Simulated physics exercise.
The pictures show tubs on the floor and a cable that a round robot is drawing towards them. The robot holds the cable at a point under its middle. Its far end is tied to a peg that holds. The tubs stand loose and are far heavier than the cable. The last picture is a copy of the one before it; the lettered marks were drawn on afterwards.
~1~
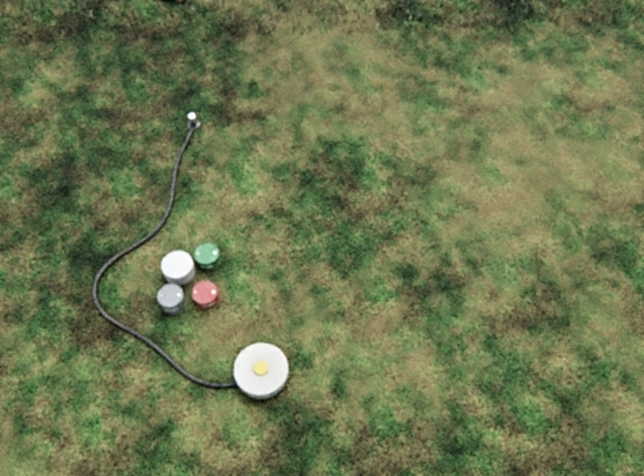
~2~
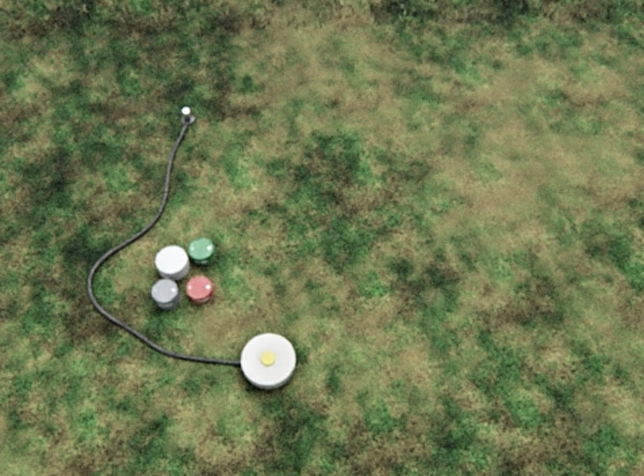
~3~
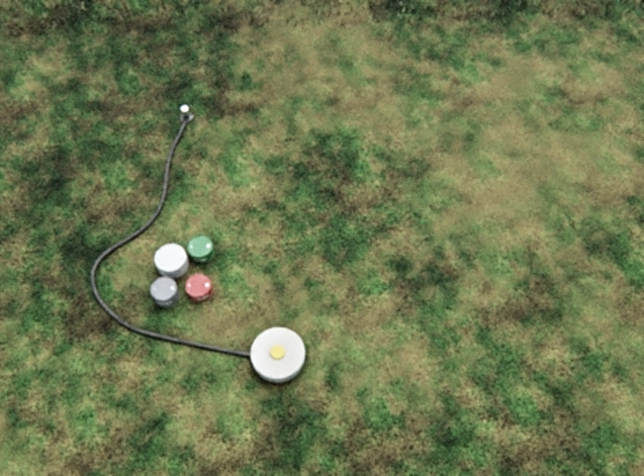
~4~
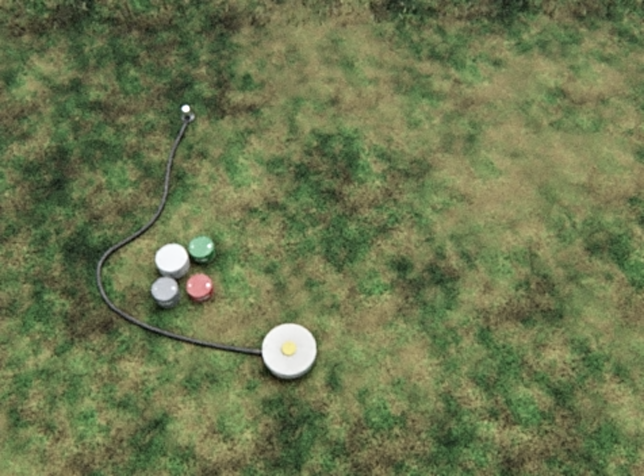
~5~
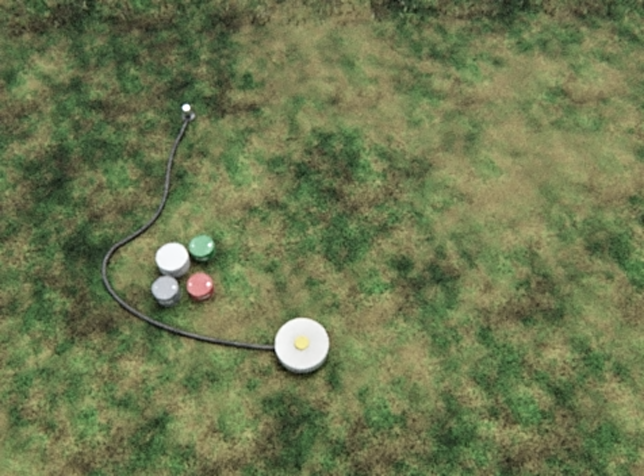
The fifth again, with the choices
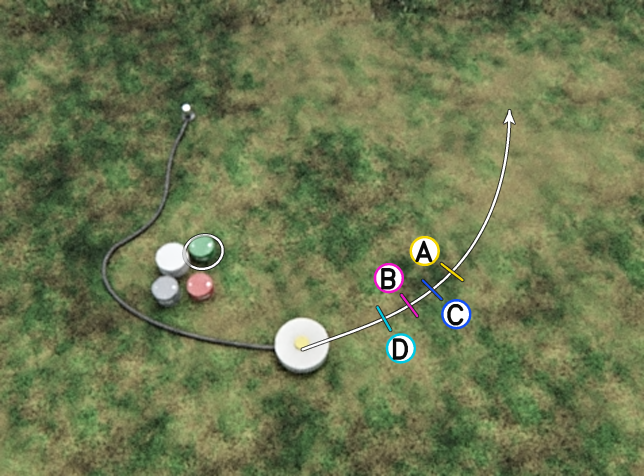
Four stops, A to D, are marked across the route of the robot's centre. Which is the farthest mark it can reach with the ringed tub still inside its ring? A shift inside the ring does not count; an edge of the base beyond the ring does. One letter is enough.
It can go as far as B.
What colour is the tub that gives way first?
The grey tub.
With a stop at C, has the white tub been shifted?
Yes.
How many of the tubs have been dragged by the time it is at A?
Four.
On the copy, A at (452, 272); B at (409, 305); C at (432, 290); D at (384, 319); the ring at (203, 252); the route from (303, 349) via (467, 254) to (509, 111).
On B. First, robot (341, 332); green tub (202, 249).
Then, robot (379, 318); grey tub (170, 289); green tub (202, 249).
Finally, robot (410, 302); red tub (219, 281); grey tub (196, 272); white tub (177, 256); green tub (204, 248); the green tub is still in its ring.
By contrast, A drags the ringed tub to (230, 236); C drags the ringed tub to (218, 243); D is safe but short.
